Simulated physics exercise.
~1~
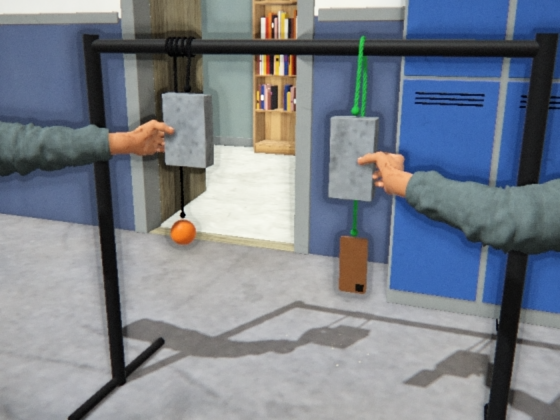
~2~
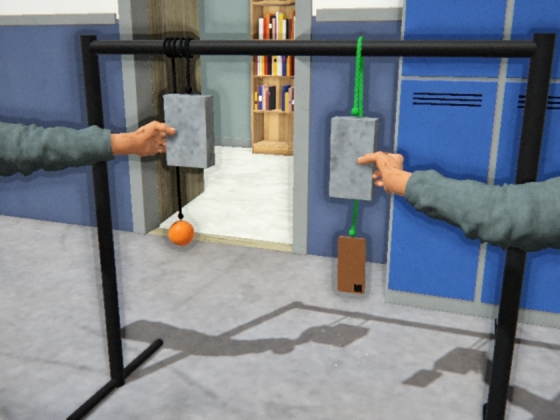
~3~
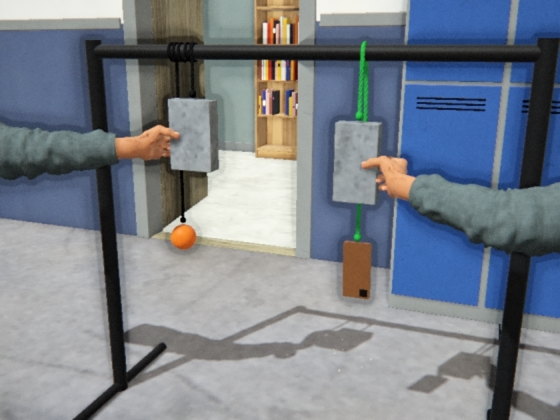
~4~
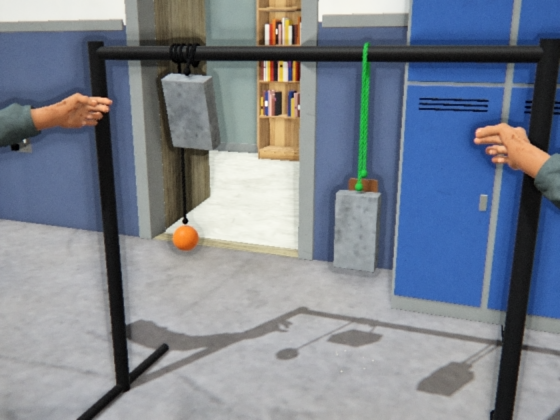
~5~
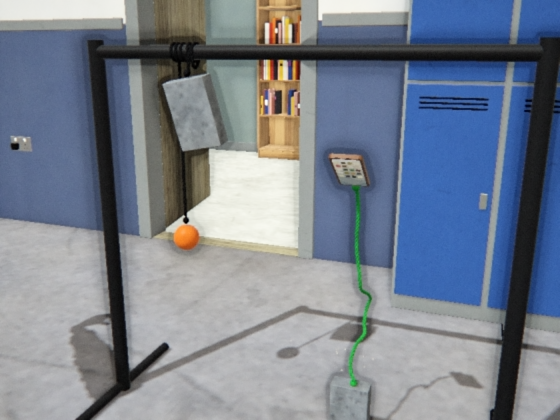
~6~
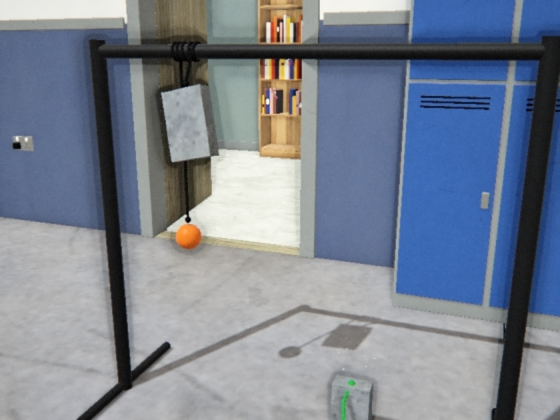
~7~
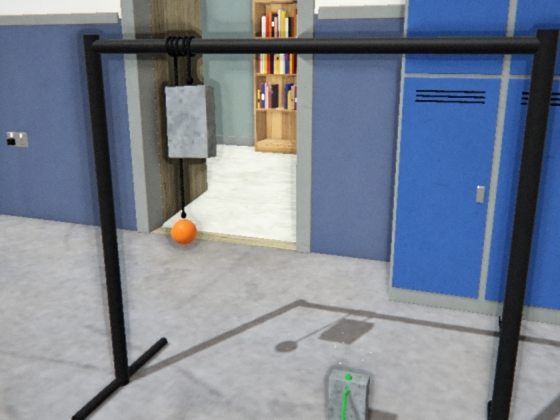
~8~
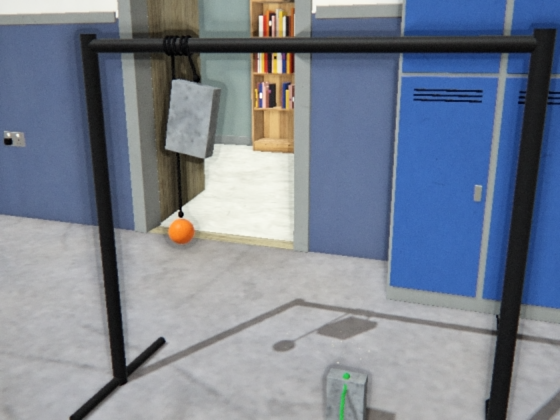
Two grey pavers released by hands from a black rail, the left staying hung above an orange, the right dropping to the floor.
